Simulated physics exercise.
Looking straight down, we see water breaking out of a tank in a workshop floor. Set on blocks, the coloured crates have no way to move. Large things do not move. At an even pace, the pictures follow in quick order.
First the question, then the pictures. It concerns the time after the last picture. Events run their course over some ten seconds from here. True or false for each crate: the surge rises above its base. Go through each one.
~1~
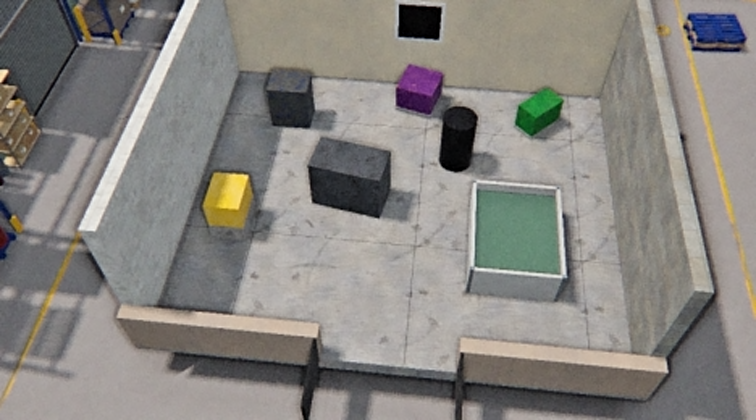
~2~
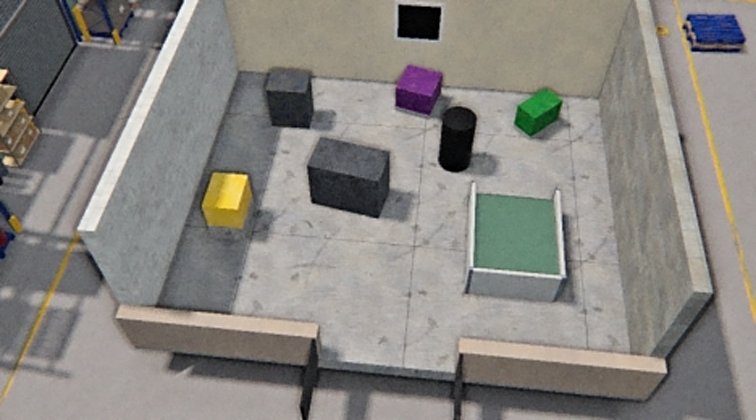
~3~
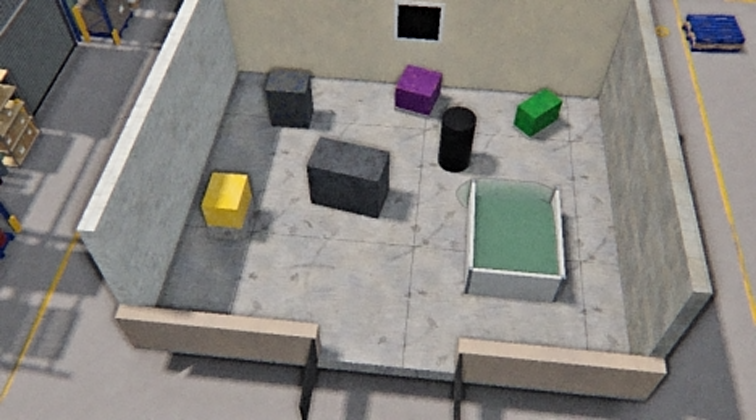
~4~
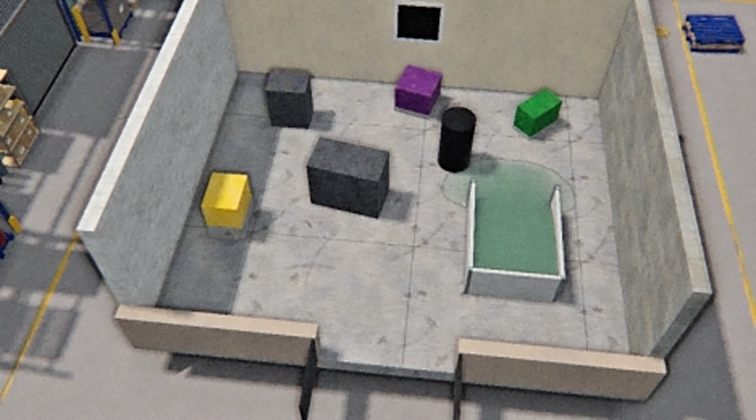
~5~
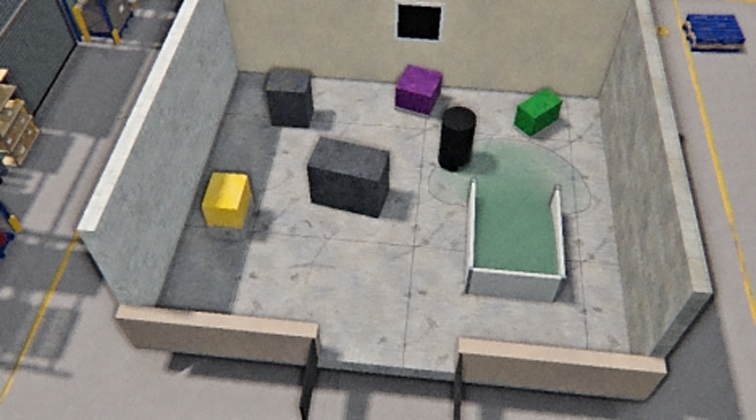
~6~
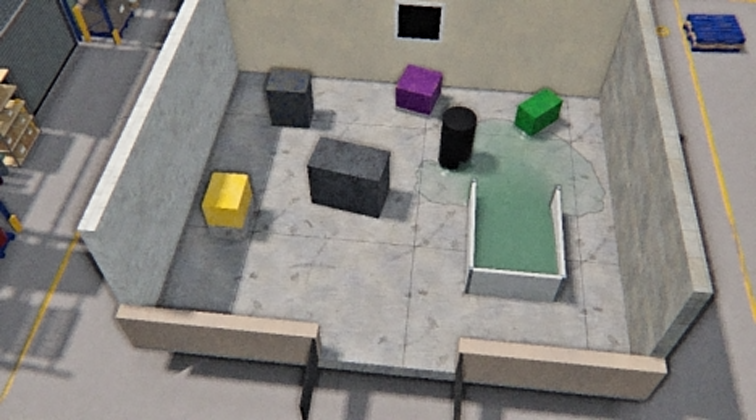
Purple crate: True; green crate: True; yellow crate: False.
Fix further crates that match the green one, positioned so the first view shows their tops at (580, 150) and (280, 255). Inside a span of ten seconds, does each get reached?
One by one: Gets flooded; is not reached.
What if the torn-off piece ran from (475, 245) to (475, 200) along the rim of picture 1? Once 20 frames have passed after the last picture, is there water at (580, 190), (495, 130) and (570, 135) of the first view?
In sequence: Untouched, untouched, untouched.
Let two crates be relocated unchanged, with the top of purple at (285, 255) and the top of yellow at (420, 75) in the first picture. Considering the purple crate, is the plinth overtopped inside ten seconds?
I'd say the purple crate stays clear.
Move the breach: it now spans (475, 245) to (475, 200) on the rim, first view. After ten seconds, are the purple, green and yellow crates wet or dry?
The purple crate gets drenched; the green crate stays untouched; the yellow crate stays untouched.
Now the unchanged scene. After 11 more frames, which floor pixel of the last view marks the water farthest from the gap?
Close to (350, 80), I think.
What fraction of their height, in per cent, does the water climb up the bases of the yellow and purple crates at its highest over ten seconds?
Roughly 10 percent, then 390 percent.
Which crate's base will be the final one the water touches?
Last of all: The one in yellow.
A moment on, water covers 20 % of the floor; the purple crate water round its plinth, the green crate water round its plinth, the yellow crate not reached.
Next, water covers 30 % of the floor; the purple crate water round its plinth, the green crate water round its plinth, the yellow crate not reached.
Then, water covers 40 % of the floor; the purple crate water round its plinth, the green crate water round its plinth, the yellow crate not reached.
Later, water covers 65 % of the floor; the purple crate water round its plinth, the green crate water round its plinth, the yellow crate not reached.
In the end, water covers 80 % of the floor; the purple crate was topped, the green crate was topped, the yellow crate stayed above the water.
